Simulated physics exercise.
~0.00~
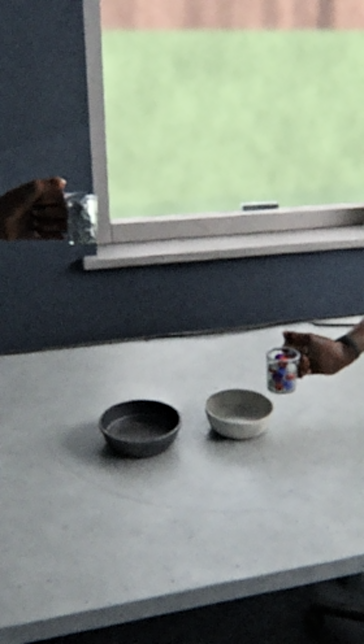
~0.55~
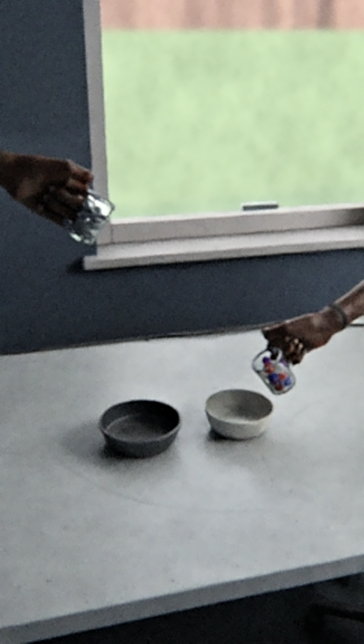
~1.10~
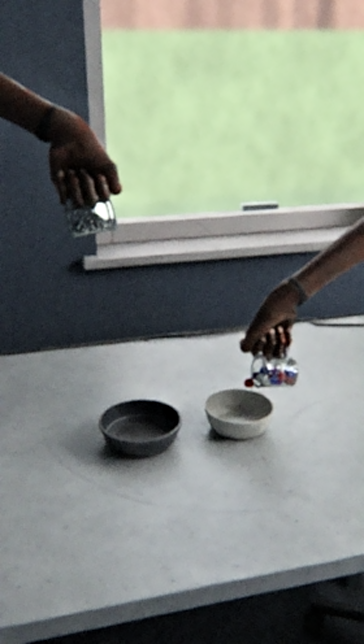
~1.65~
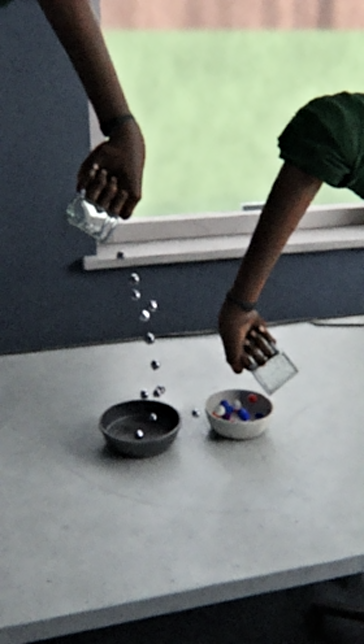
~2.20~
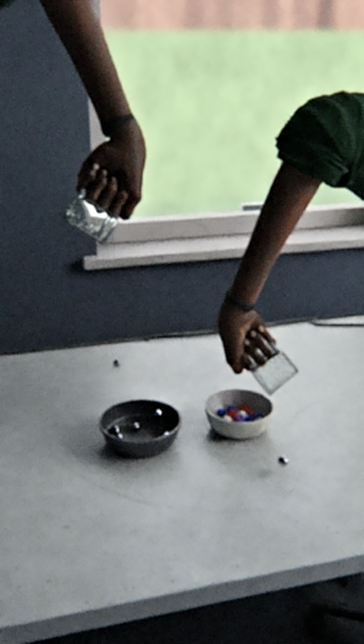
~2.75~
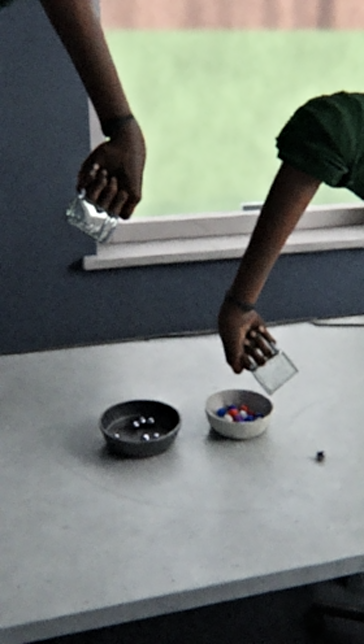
Two hands tip clear cups over a pale grey table beside a window with green outside, set in a dark blue wall and seen from slightly above. The left cup, held high, carries small silvery balls above a dark grey dish, while the right one, held low, carries red, blue and white pieces beside a cream dish. Both cups turn over, and the coloured pieces drop neatly into the cream dish. The silvery balls fall farther, and some bounce out across the table. Finally, the coloured pieces all rest in their dish, while most silvery balls lie in theirs.
